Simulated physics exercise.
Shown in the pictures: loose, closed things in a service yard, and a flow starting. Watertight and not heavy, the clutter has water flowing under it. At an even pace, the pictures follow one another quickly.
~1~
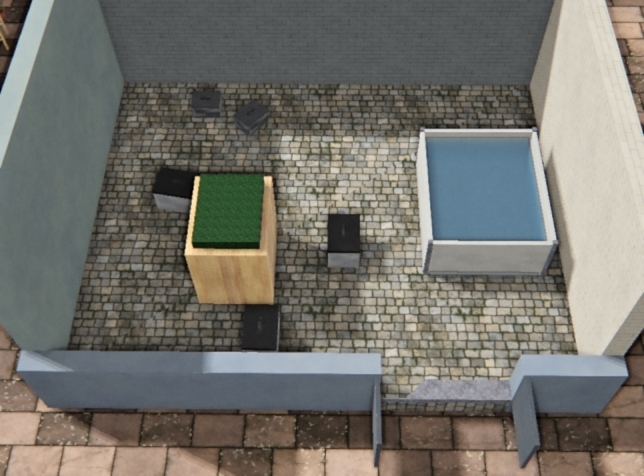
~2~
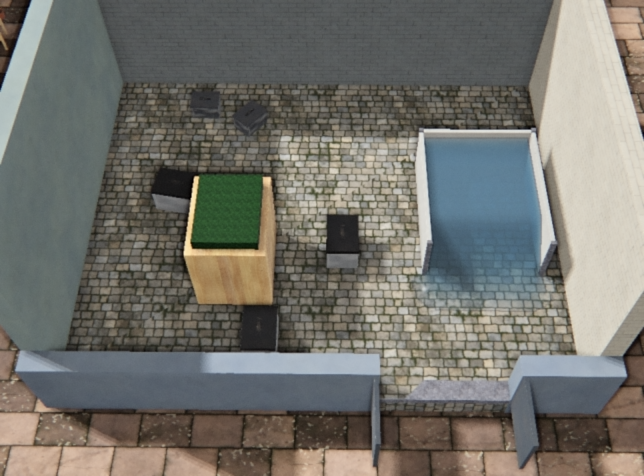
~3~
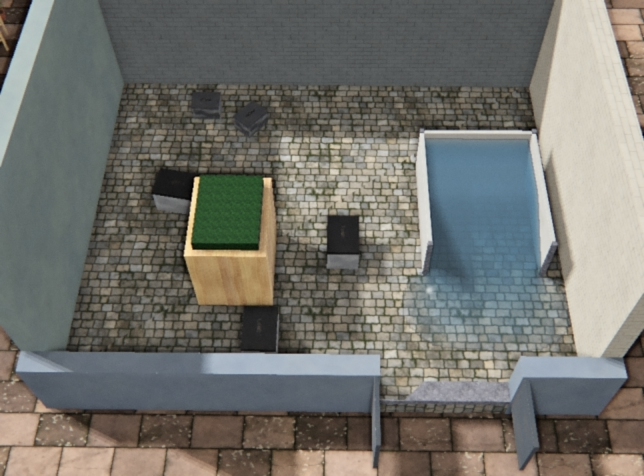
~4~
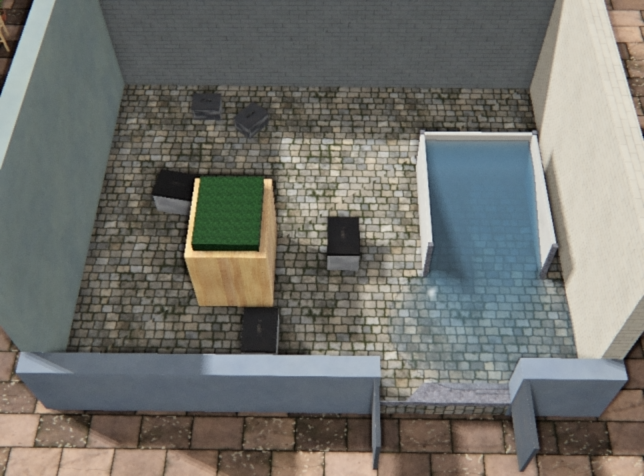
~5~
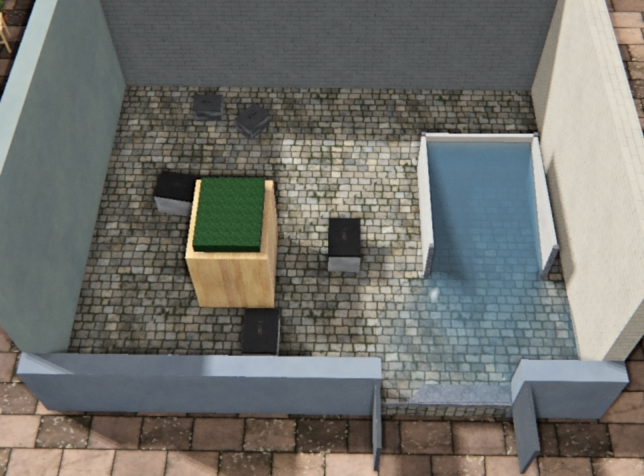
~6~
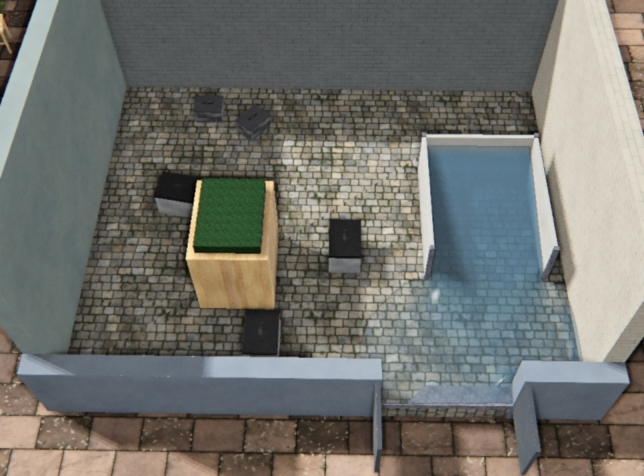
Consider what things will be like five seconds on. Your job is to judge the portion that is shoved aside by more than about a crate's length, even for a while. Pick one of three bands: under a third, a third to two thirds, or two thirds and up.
Under a third.
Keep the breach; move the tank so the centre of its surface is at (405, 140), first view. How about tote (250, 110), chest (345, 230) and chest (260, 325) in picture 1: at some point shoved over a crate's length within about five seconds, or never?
Well, in order they come out as stayed within it, moved that far and moved that far.
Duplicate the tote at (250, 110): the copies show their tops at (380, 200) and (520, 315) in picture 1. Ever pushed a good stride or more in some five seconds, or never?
First: Stays short of it; second: Covers that distance.
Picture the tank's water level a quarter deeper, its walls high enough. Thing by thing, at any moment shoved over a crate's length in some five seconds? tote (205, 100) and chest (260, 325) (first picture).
Order as asked - never got there, carried at least that far.
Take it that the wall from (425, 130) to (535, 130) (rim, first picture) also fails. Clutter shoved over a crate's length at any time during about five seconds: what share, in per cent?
It comes to some 60 per cent.
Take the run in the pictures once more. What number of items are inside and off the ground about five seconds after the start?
The total is 0.
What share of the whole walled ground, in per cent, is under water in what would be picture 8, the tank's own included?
20 per cent or so.
A moment on, 0 of 5 are well off their spots; 0 afloat.
Next, 0 of 5 are well off their spots; 0 afloat.
Later, 0 of 5 are well off their spots; 0 afloat.
In the end, 1 of 5 are well off their spots, and 1 have been at some point; 0 afloat.
